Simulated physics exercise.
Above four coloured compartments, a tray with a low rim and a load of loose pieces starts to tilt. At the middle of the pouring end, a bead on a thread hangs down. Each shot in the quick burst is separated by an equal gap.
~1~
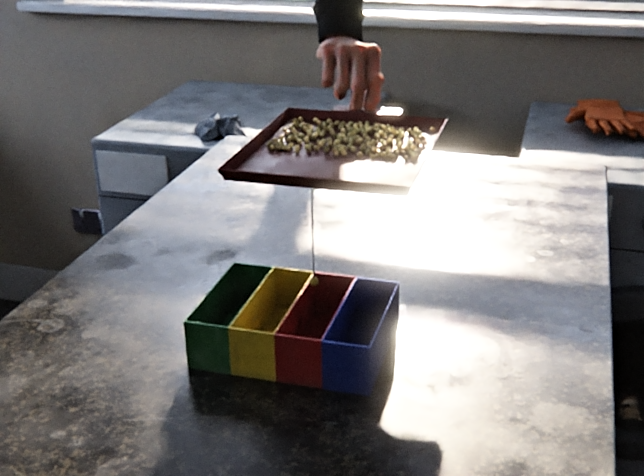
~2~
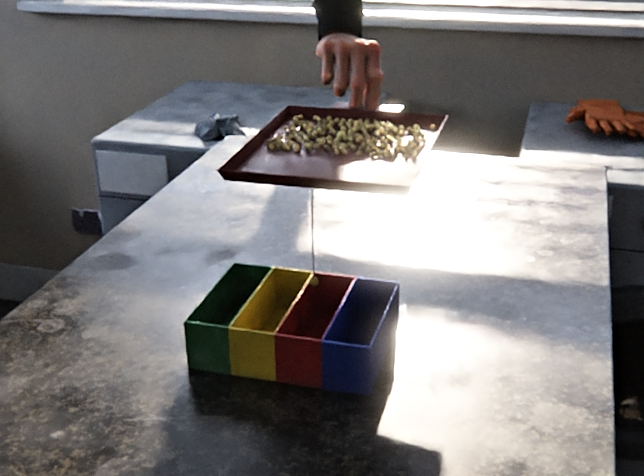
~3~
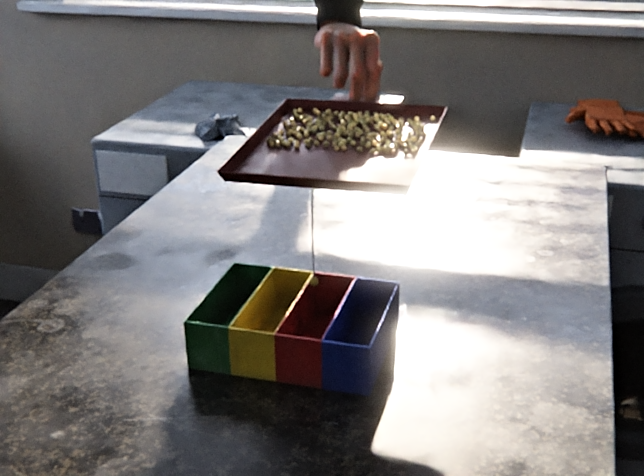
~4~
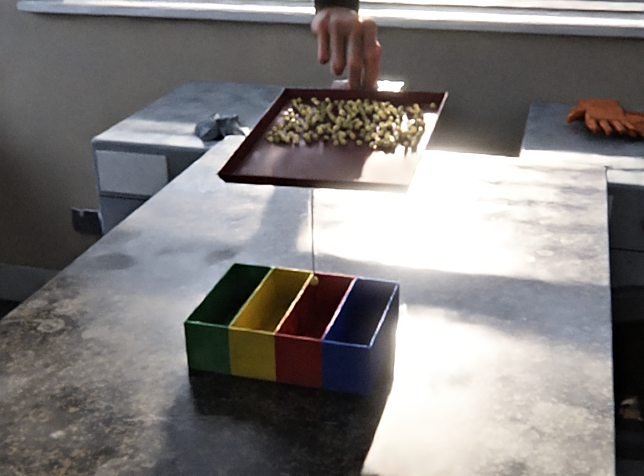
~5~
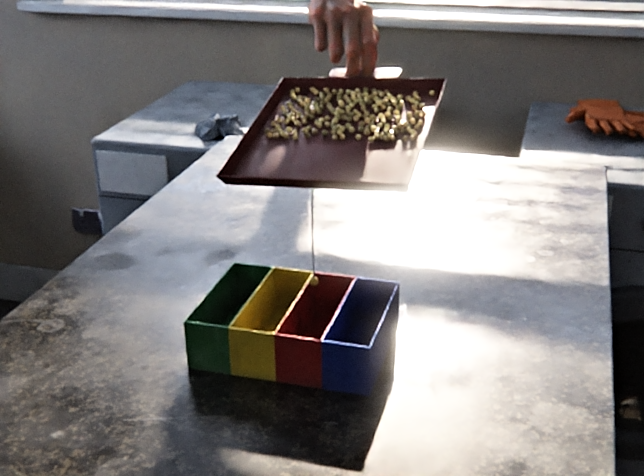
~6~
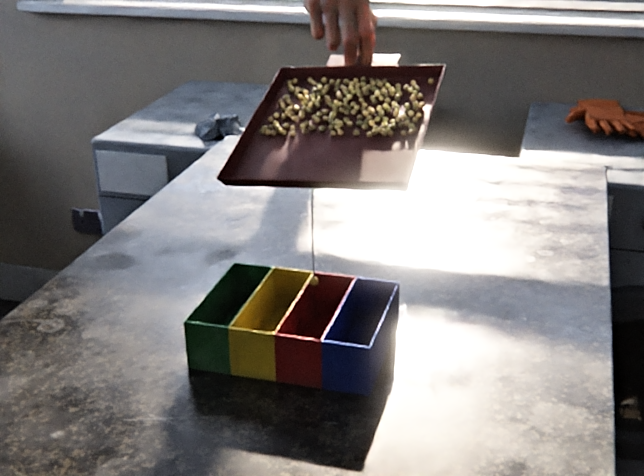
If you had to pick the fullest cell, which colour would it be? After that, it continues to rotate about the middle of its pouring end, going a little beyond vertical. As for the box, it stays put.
It would be green.
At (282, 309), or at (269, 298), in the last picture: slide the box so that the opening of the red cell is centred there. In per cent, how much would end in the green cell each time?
Close to 20 in a hundred, then close to 0 in a hundred.
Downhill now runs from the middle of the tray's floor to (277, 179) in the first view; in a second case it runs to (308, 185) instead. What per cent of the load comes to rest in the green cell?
Lab note: Try one about 70 %, try two 20 %.
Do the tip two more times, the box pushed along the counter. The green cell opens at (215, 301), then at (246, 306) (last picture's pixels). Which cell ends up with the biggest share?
The first time the green cell comes out on top, the second time the cell in green.
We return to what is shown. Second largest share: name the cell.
Second place goes to that yellow cell.
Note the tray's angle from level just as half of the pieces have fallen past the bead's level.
65 degrees.
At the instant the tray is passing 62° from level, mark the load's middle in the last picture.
The middle of the pieces lands at roughly (251, 242).
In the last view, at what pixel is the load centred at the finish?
Resting centre, last picture - approx. (239, 347).
Soon, tray tipped steeply; about half on the tray; about a quarter in the green cell; a small part in the yellow cell; a small part in the red cell; about a quarter falling or outside the box.
A while on, tray tipped past a quarter turn; about half in the green cell; about a quarter in the yellow cell; a small part in the red cell; a stray few in the blue cell; a small part falling or outside the box.
Towards the end, tray tipped past a quarter turn; about half in the green cell; about a quarter in the yellow cell; a small part in the red cell; a stray few in the blue cell; a small part falling or outside the box.
Finally, tray tipped past a quarter turn; about half in the green cell; about a quarter in the yellow cell; a small part in the red cell; a stray few in the blue cell; a small part outside the box.
